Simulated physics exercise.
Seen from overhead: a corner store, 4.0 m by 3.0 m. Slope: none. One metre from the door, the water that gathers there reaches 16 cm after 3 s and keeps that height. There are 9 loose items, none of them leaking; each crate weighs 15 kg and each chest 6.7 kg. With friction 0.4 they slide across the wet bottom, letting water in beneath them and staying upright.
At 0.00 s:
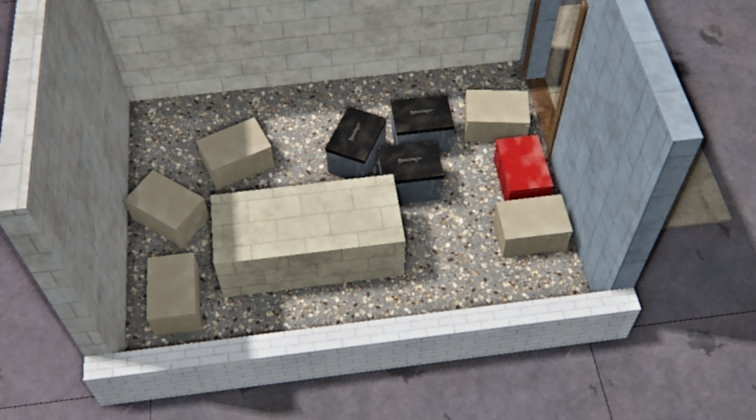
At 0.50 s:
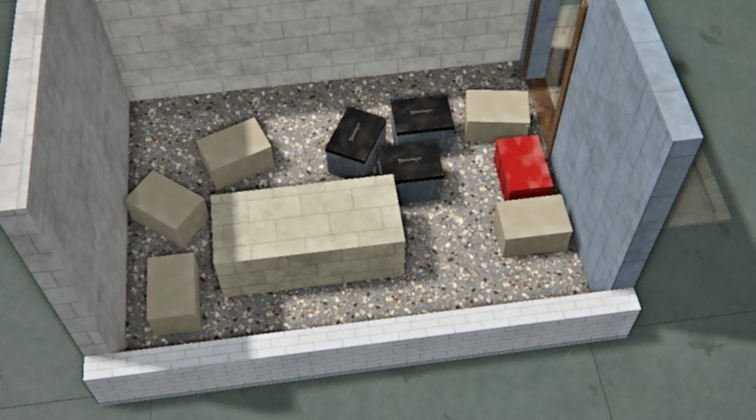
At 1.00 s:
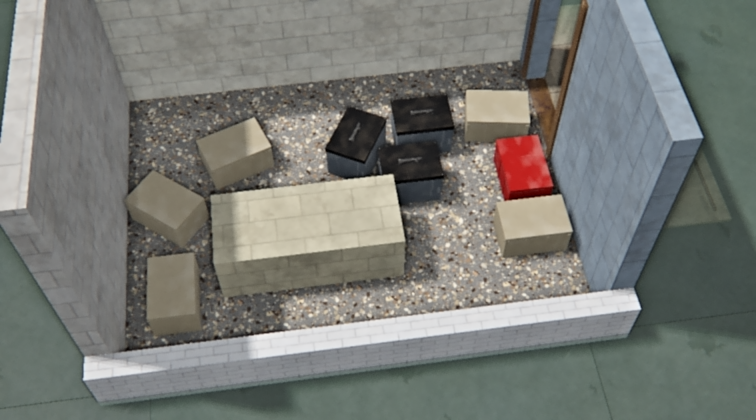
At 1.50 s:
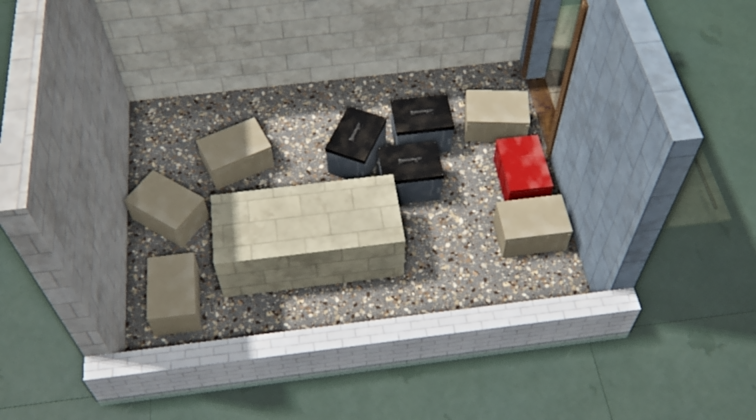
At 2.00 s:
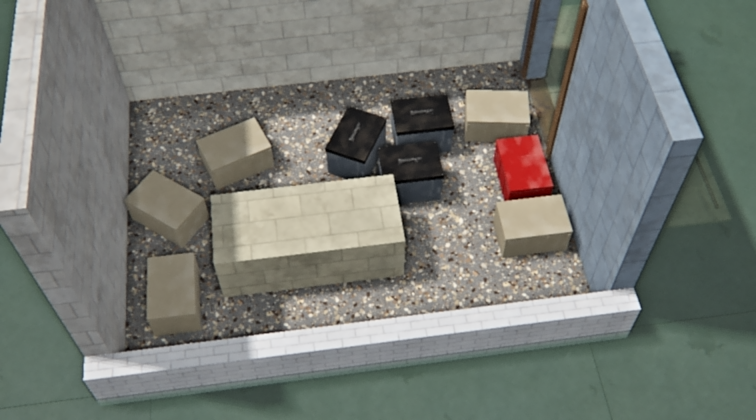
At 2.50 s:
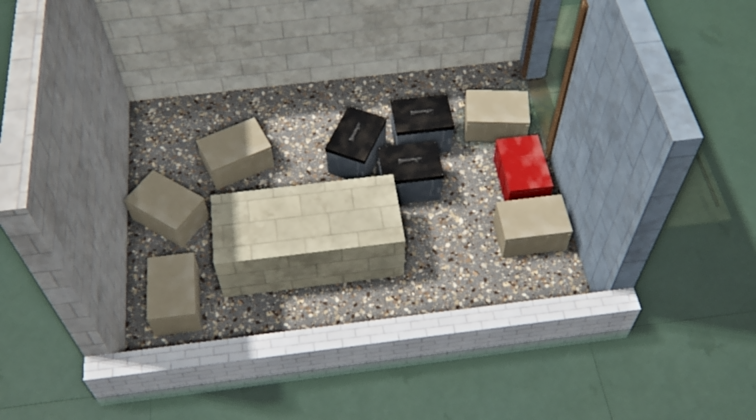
In this clip, a red box, three black boxes and several beige ones stay still around a long block in a roofless walled room, while the ground outside turns from grey to green and the doorway at upper right changes slightly.
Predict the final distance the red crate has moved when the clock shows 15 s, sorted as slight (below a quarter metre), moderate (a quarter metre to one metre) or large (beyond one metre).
I reckon it won't go anywhere much.
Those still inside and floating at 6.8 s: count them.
At that moment 3.
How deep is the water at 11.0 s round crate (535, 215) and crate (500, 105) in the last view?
Some 4 cm at the first, some 11 cm at the second.
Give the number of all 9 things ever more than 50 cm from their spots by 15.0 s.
Answer: 7.
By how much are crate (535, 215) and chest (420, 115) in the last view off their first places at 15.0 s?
Respectively 20 and 250 cm.
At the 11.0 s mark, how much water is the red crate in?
Close to 5 centimetres.
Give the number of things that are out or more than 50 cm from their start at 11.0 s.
6.
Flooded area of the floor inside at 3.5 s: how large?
Near 2.0 m2 in all.
After 3.5 s the red crate is near (524, 164), 0.0 m from its start, aground; 0 afloat.
After 6.8 s the red crate is near (523, 172), 0.1 m from its start, aground; 3 afloat.
After 11.0 s the red crate is near (523, 172), 0.1 m from its start, aground; 7 afloat.
After 15.0 s the red crate is near (518, 160), 0.1 m from its start, afloat; 9 afloat.
